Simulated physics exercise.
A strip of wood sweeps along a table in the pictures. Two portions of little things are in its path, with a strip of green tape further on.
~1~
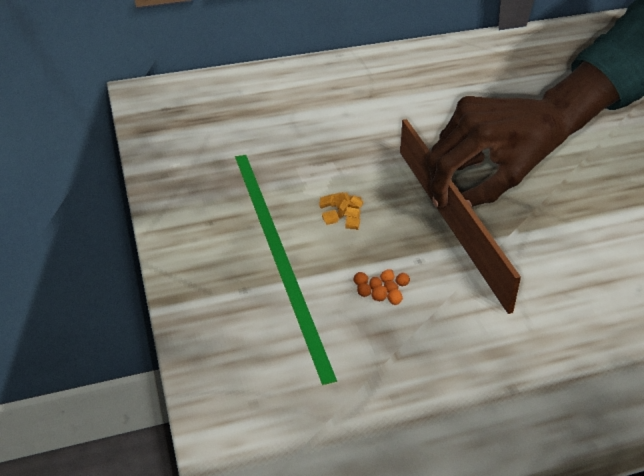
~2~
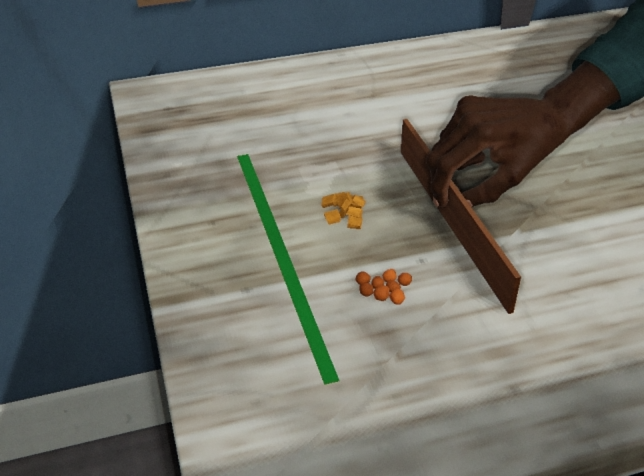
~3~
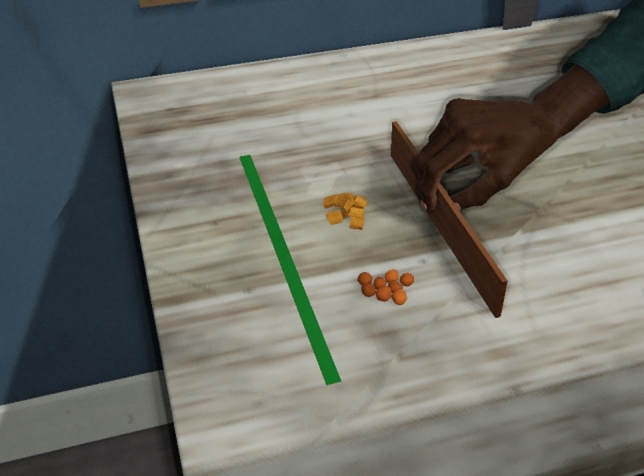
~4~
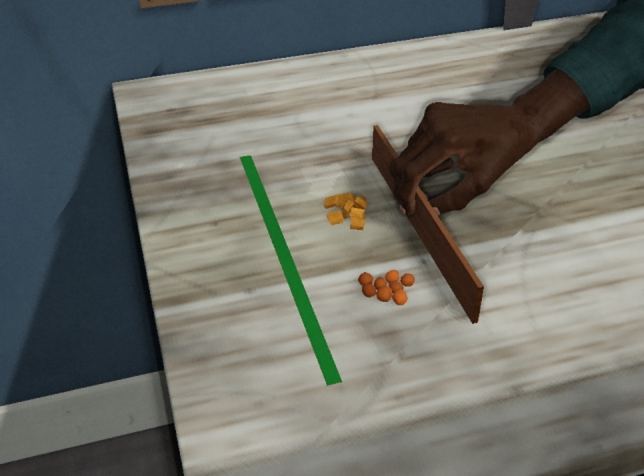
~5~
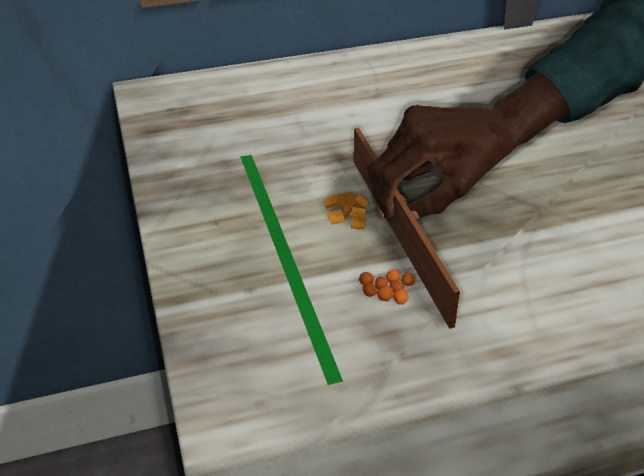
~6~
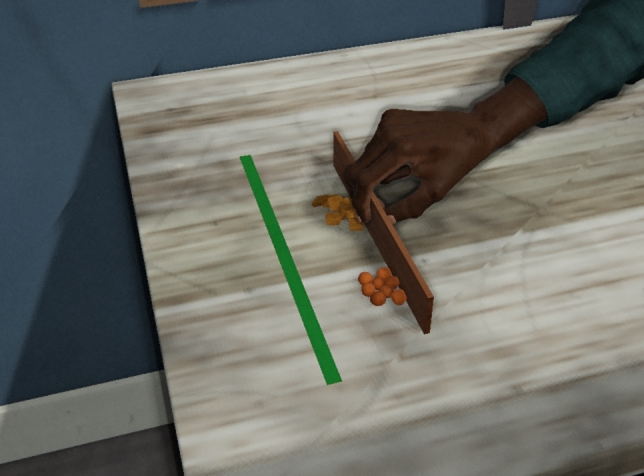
At first, a hand holds a brown strip of wood upright and still on a pale streaked table, right of two small piles of orange bits and a green tape line. Then the hand slides the strip leftward until it meets both piles, bunching them and nudging some pieces slightly left.
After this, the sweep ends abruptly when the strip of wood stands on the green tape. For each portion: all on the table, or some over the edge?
The near portion? It does not fall. And the Far portion? It does not fall.
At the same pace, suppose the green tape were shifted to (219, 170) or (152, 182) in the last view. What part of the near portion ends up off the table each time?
First stop: Around 0 per cent off. Second stop: Around 50 per cent off.
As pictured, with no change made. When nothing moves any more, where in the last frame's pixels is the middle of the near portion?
Looks like it settles around (280, 308).
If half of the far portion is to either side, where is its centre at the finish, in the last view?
Resting centre, last frame: Approx. (254, 225) px.
Then, 0.28 s past the last view, strip of wood still moving, near (324, 214); near portion all on the table, its front near (332, 312); far portion all on the table, its front near (276, 204).
Then, 0.59 s past the last view, strip of wood stopped at the green tape; near portion all on the table, its front near (274, 322); far portion all on the table, its front near (239, 238).
Then, 0.87 s past the last view, strip of wood stopped at the green tape; near portion all on the table, its front near (267, 324); far portion all on the table, its front near (239, 238).
Finally, strip of wood stopped at the green tape; near portion all on the table, its front near (267, 324); far portion all on the table, its front near (239, 238).
